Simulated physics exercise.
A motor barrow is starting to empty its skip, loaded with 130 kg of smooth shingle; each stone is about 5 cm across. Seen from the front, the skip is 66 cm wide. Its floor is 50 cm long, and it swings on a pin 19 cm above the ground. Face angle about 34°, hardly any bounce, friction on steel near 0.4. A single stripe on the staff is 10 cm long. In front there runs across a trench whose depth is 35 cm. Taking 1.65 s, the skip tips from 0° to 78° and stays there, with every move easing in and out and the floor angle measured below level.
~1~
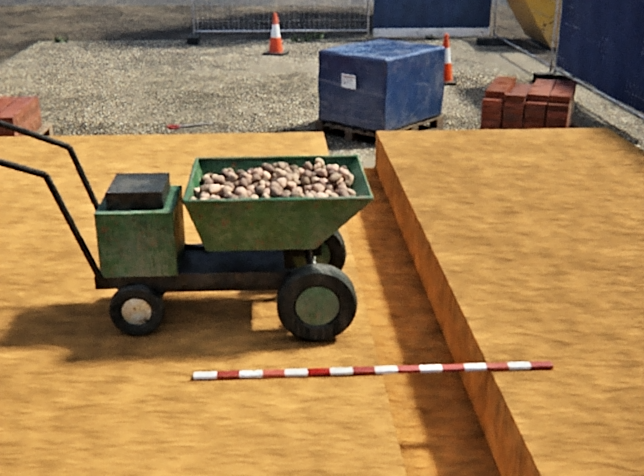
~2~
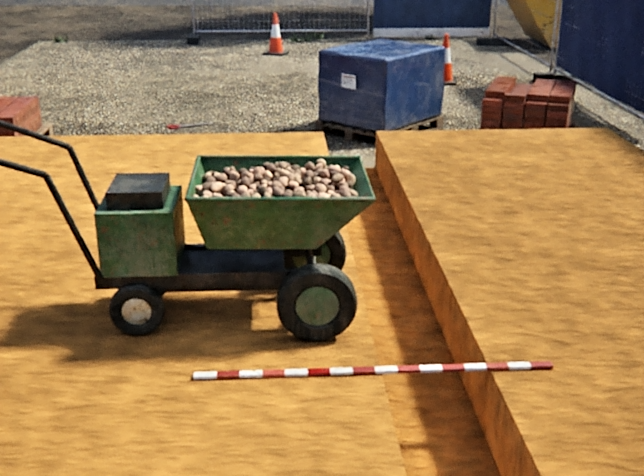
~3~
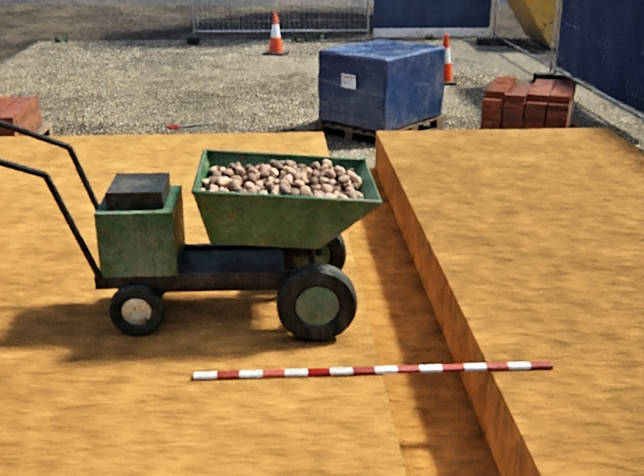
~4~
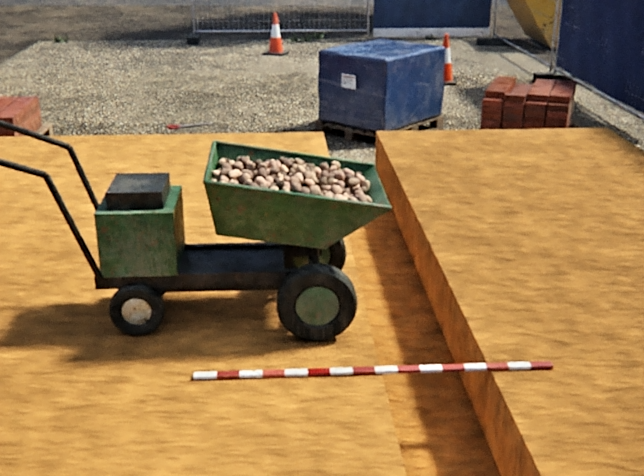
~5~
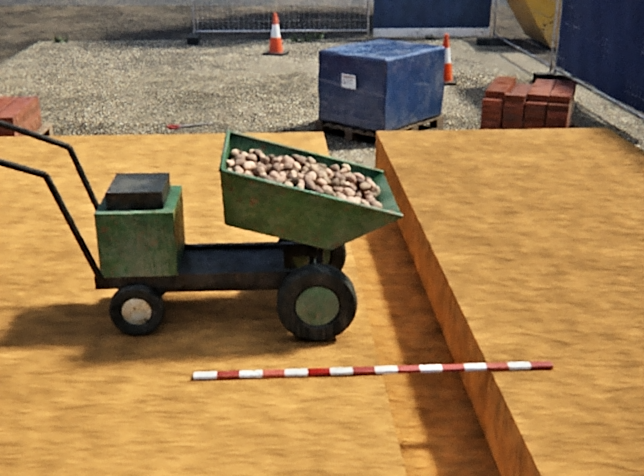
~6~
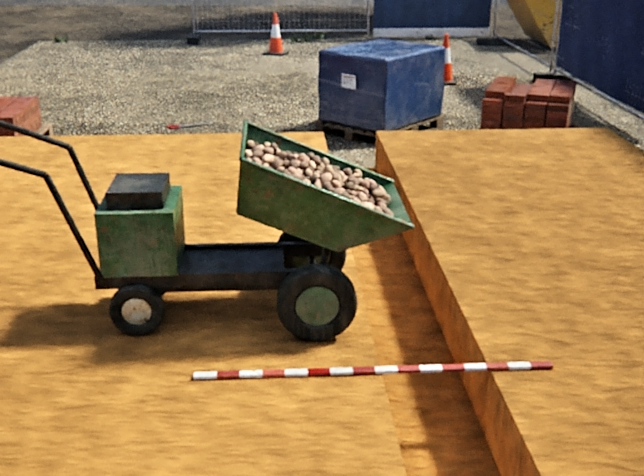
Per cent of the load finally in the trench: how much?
Approx. 62 %.
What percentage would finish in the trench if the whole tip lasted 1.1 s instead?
Something close to 60 per cent.
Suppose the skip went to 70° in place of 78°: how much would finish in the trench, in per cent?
It would come to about 55 percent.
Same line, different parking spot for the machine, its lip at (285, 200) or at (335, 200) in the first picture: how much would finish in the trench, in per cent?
From the first spot near 95, from the second near 100 per cent.
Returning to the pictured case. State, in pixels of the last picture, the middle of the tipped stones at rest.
Somewhere around (446, 350) in the last picture.
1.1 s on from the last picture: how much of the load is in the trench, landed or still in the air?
At that moment: Approx. 50 %.
Then, 0.6 s after the last picture the floor is at 66°, 90 % in the skip, 10 % in the trench, 1 % past the trench; the foremost stones are at (466, 288).
Then, 1.1 s after the last picture the floor is at 78°, 12 % in the skip, 50 % in the trench, 38 % past the trench; the foremost stones are at (603, 307).
Then, 1.5 s after the last picture the floor is at 78°, 0 % in the skip, 62 % in the trench, 38 % past the trench; the foremost stones are past the picture's edge.
Then, 3.5 s after the last picture the floor is at 78°, 0 % in the skip, 62 % in the trench, 38 % past the trench; the foremost stones are past the picture's edge.
